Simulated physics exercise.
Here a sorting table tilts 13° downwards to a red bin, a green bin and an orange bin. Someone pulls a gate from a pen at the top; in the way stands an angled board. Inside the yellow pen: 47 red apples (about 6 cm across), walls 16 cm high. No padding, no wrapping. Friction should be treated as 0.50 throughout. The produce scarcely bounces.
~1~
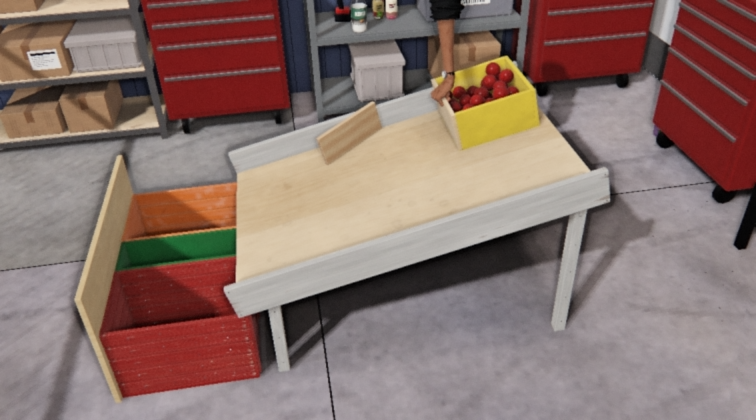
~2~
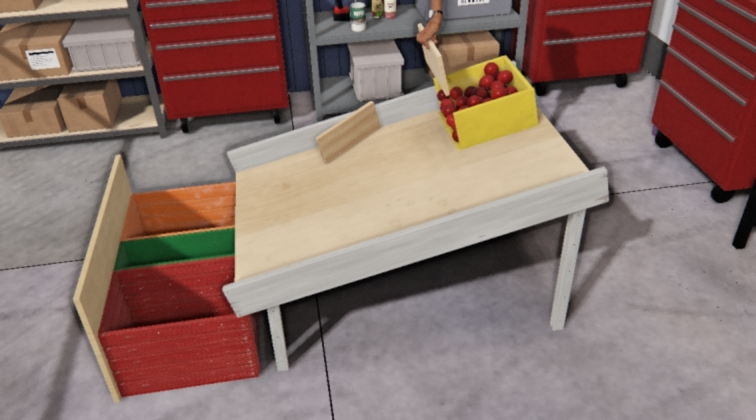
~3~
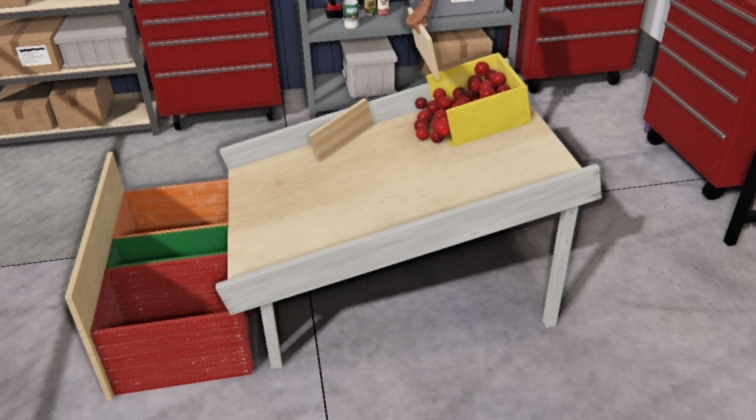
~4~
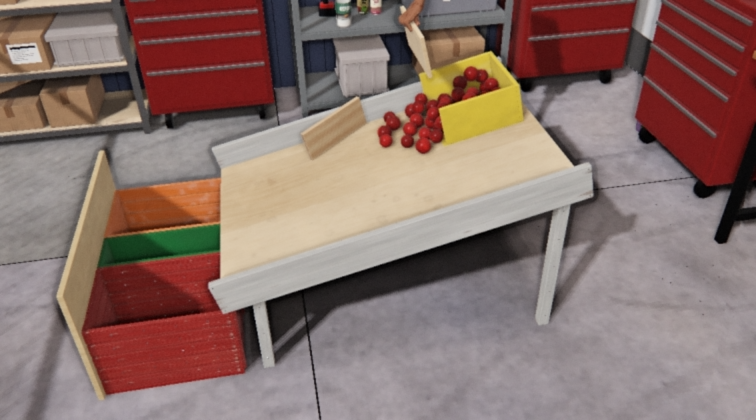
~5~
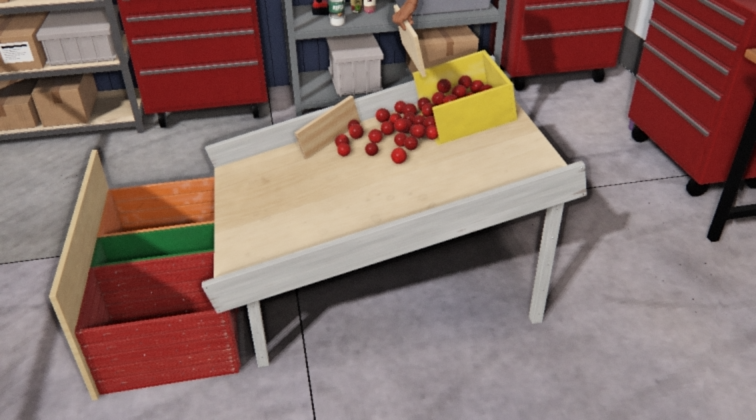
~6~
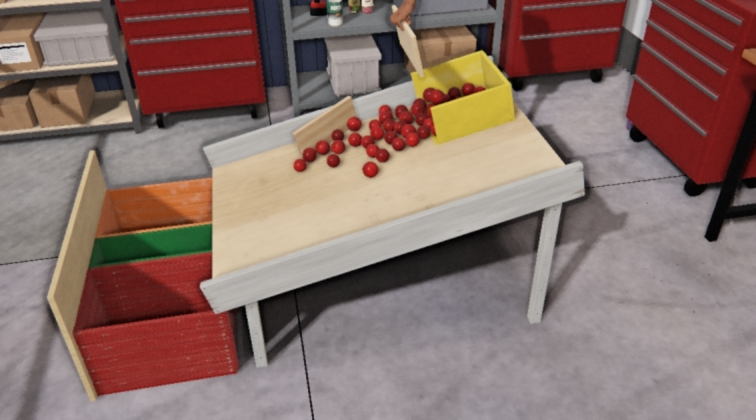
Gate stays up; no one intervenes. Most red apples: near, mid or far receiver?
I expect the biggest heap in the mid one.
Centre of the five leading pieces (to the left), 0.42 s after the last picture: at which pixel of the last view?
They are centred near (223, 208).
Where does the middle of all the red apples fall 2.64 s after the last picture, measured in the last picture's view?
Around (149, 299).
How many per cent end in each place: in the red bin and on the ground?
Around 15 per cent and 0 per cent, in that order.
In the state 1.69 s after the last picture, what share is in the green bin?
I'd say near 55 per cent at that moment.
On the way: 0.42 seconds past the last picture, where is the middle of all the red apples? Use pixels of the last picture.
Somewhere around (353, 150) in pixels.
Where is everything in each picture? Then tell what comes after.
In the first picture (places track the rim corner closest to us here), yellow pen (531, 90); red bin (103, 334); all still inside.
The second picture shows yellow pen (530, 90).
The third picture shows yellow pen (523, 87); 7 out, the lowest apple at (423, 134).
The fourth picture shows yellow pen (515, 85); 14 out, the lowest apple at (386, 141).
The fifth picture shows yellow pen (509, 84); 21 out, the lowest apple at (344, 150).
The sixth picture shows yellow pen (507, 84); red bin (77, 332); 27 out, the lowest apple at (300, 165).
Then, 0.42 s after the last picture, 4 still in the yellow pen, 42 on the slope and 1 in the air.
Then, 0.95 s after the last picture, 1 in the red bin, 9 in the green bin, 1 in the orange bin, 30 on the slope and 6 in the air.
Then, 1.69 s after the last picture, 5 in the red bin, 27 in the green bin, 4 in the orange bin, 6 on the slope and 5 in the air.
Final count (2.64 s after the last picture), 6 in the red bin, 35 in the green bin and 6 in the orange bin.
